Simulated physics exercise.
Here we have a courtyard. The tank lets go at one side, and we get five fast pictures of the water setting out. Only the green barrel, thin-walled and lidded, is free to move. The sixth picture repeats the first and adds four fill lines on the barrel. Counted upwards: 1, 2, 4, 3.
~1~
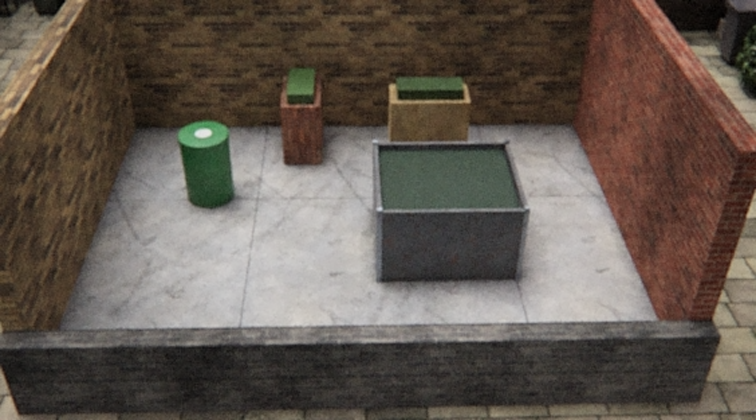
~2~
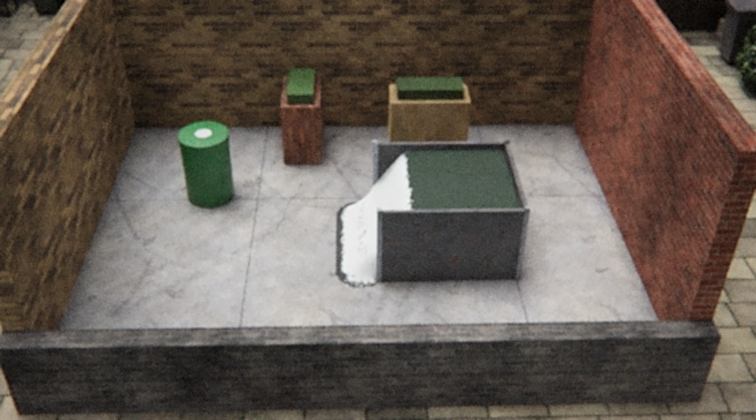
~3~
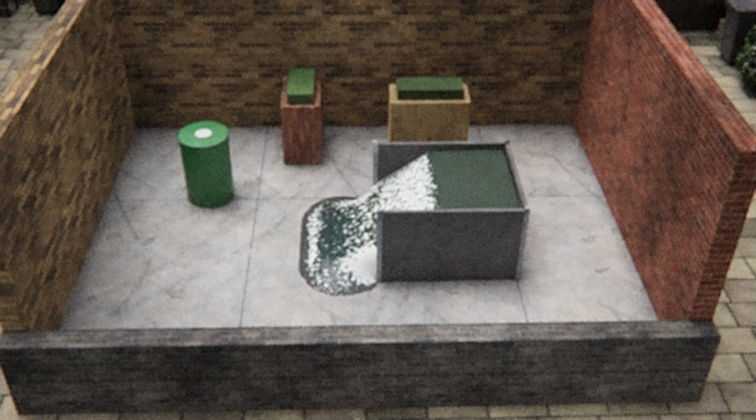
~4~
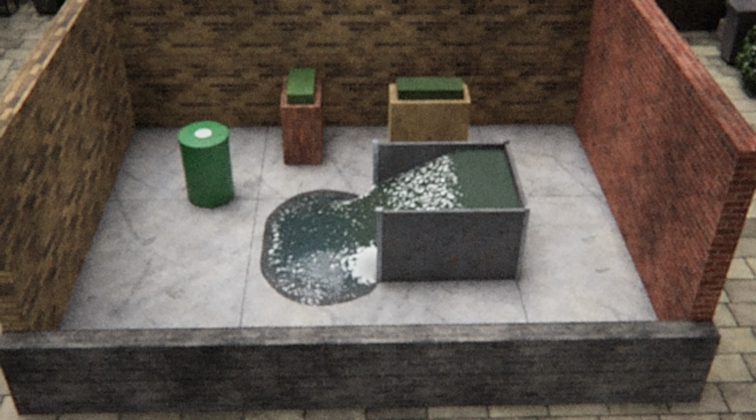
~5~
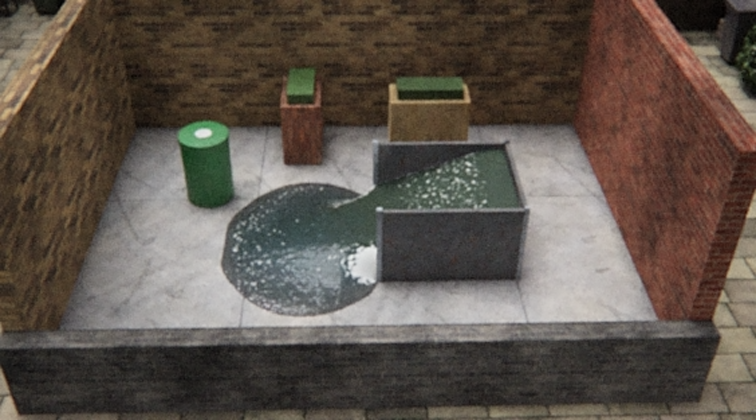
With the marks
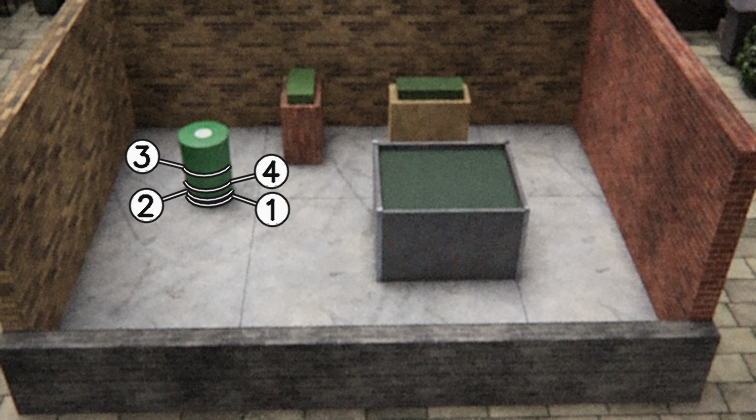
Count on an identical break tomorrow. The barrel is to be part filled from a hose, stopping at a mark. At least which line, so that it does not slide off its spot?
Take 3.
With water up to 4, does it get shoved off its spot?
Yes.
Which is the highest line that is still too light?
4 it is.
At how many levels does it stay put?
One.
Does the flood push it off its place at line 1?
Yes.
On the marked copy, 1 at (208, 205); 2 at (207, 200); 3 at (204, 175); 4 at (206, 190); from the bottom up 1, 2, 4, 3.
Choosing 1, it is pushed about 3 times its own width away.
Choosing 2, it is pushed about twice its own width away.
Choosing 3, it does not move.
Choosing 4, it is pushed about half its own width away.
